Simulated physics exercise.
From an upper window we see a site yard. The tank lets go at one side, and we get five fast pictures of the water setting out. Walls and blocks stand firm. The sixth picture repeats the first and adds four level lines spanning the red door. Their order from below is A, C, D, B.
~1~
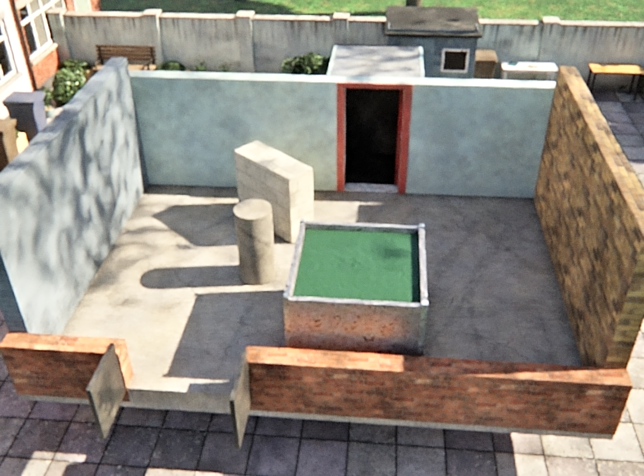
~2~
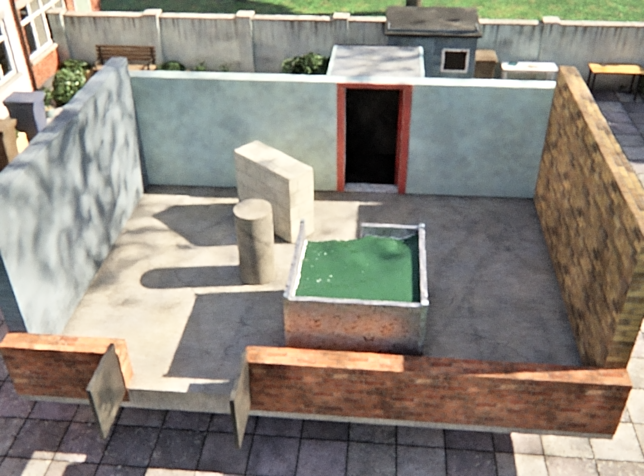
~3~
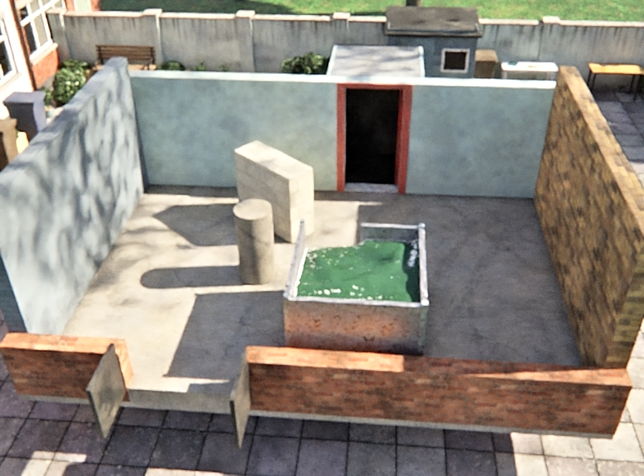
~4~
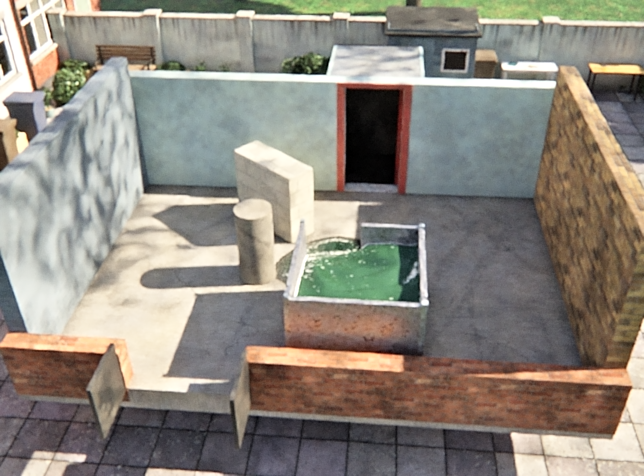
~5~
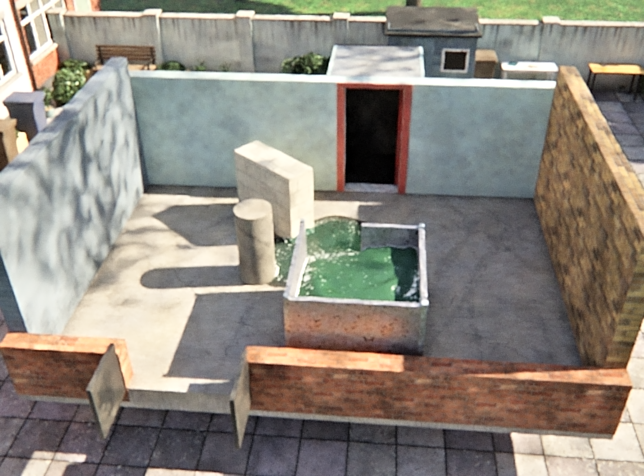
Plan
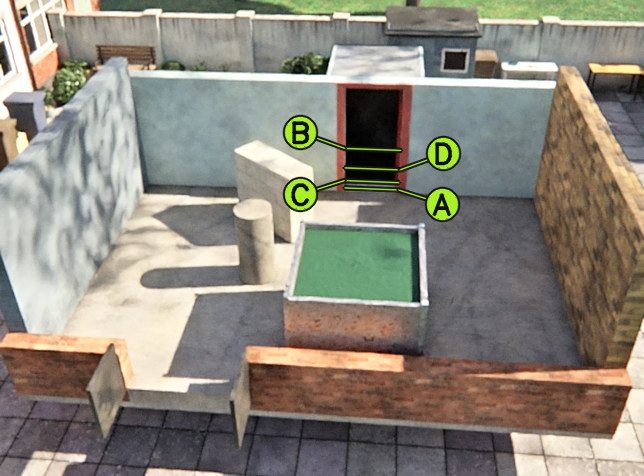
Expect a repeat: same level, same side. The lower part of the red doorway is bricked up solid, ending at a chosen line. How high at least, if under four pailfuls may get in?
It is D.
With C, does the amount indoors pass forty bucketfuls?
No, less.
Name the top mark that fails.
Here it is mark C.
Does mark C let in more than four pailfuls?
Yes, that goes wrong.
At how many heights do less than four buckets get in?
Two.
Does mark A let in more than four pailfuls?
Yes, it does.
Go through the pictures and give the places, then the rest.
The first picture shows water in the tank at rest, its middle at (358, 265); foot of the red doorway at (371, 192); open gate at (185, 339).
In the second picture, water covers 1 % of the ground, its front hidden from here.
In the third picture, water covers 3 % of the ground, its front hidden from here.
The fourth picture shows front seen at (283, 275), 6 % of the ground wet.
The fifth picture shows front seen at (330, 218), 11 % of the ground wet.
On the marked copy, A at (371, 188); B at (372, 149); C at (371, 181); D at (372, 168); from the bottom up A, C, D, B.
With A, dozens of bucketfuls pour in.
With B, nothing gets over.
With C, some 20 bucketfuls get in.
With D, a bucket or two gets in.
